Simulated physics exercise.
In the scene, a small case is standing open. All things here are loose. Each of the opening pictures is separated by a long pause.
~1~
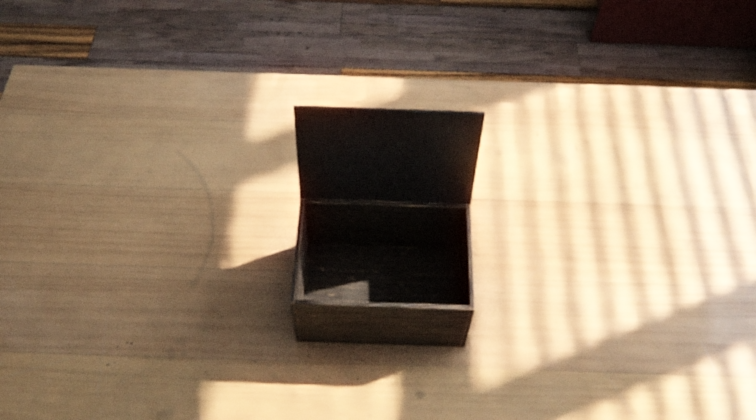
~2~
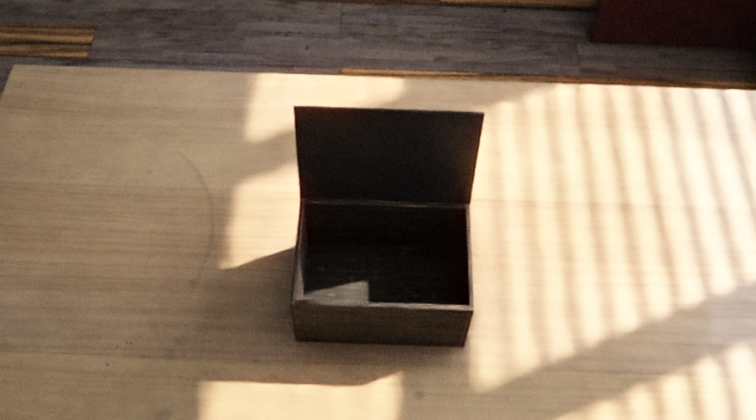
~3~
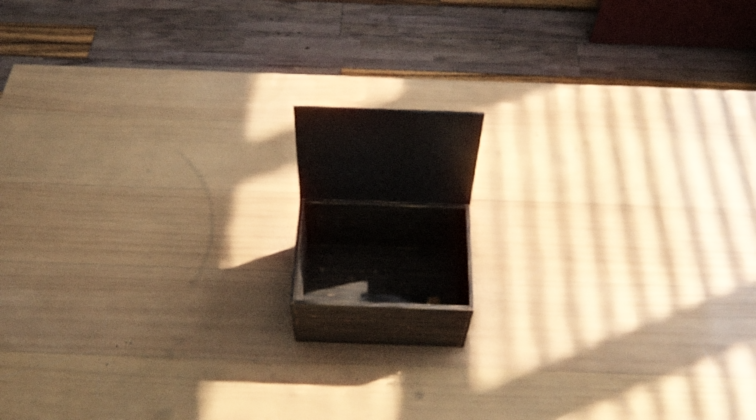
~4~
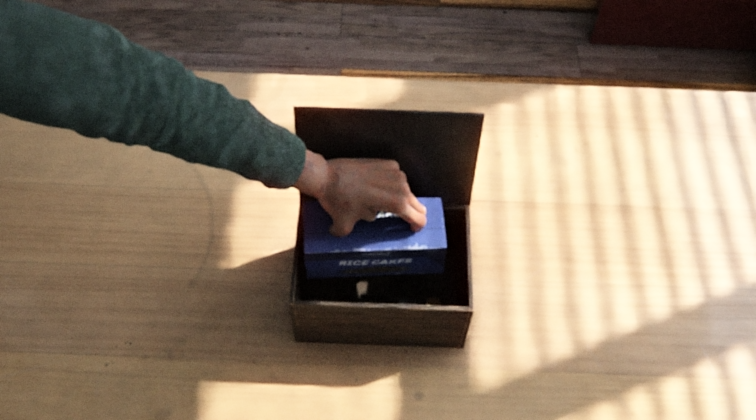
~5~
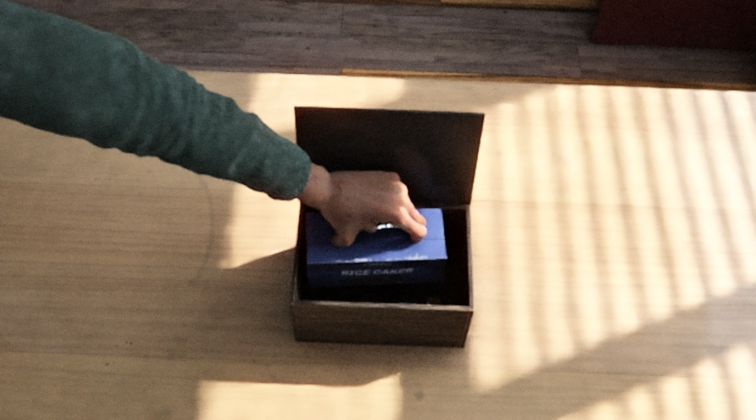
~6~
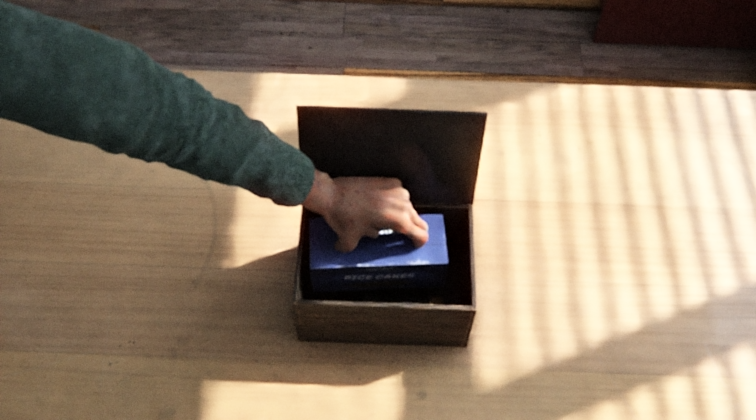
We see an open, empty dark box standing still on a sunlit wooden table. A hand in a green sleeve then appears from the left, holding a blue carton, and lowers it a little way into the box.
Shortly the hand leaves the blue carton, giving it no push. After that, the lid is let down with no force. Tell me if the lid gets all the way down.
It does.
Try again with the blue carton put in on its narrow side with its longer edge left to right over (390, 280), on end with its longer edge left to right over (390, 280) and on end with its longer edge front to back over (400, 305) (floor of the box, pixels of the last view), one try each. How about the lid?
In order: The lid fits down, then gets blocked, then gets blocked.
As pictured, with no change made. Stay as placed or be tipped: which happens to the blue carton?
The blue carton keeps its pose.
Then, 1.30 s after the last picture, lid 78° above the rim; blue carton slid a little near (377, 268).
Then, 1.90 s after the last picture, lid 32° above the rim; blue carton slid a little near (377, 268).
At rest, lid shut; moved from the start, blue carton; black shaker in place. Seen from the same camera at the end, blue carton near (377, 268).
